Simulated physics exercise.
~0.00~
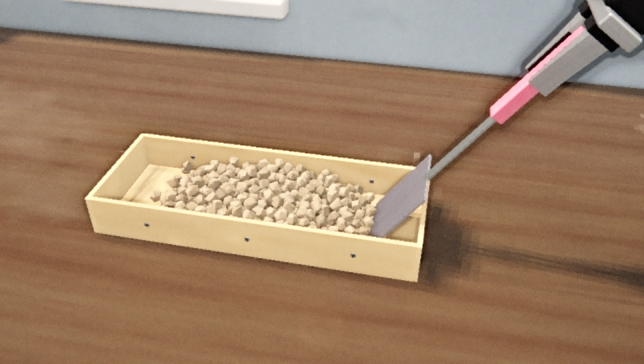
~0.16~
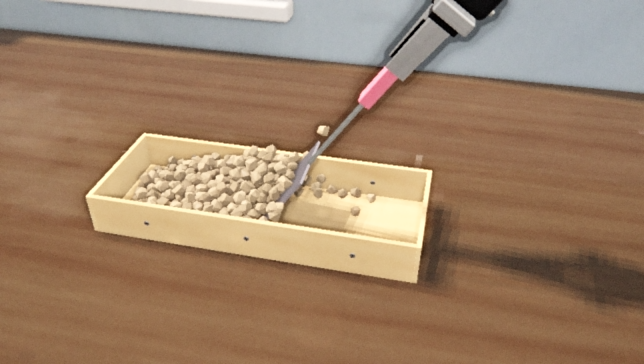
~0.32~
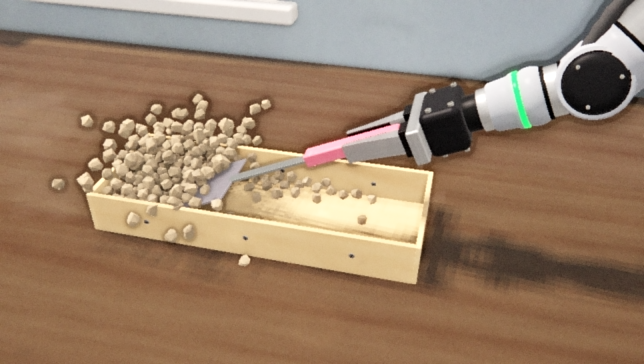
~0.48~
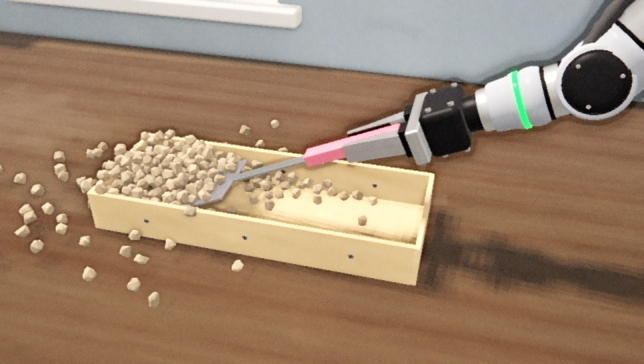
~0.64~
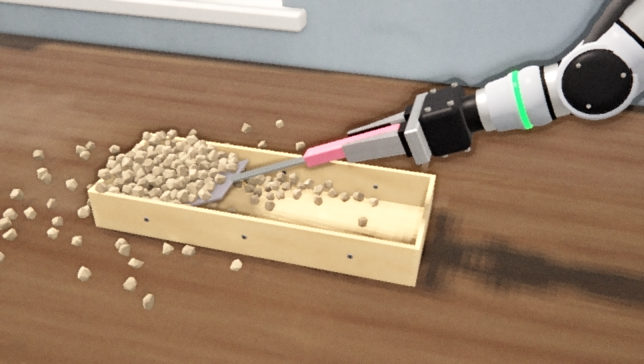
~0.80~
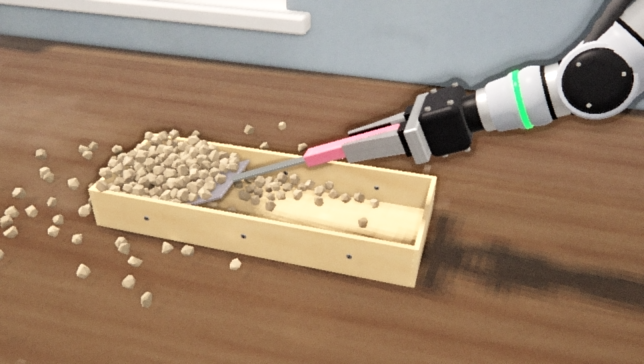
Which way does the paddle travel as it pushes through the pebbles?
The paddle moves to the left, pushing the pebbles toward that end of the tray.
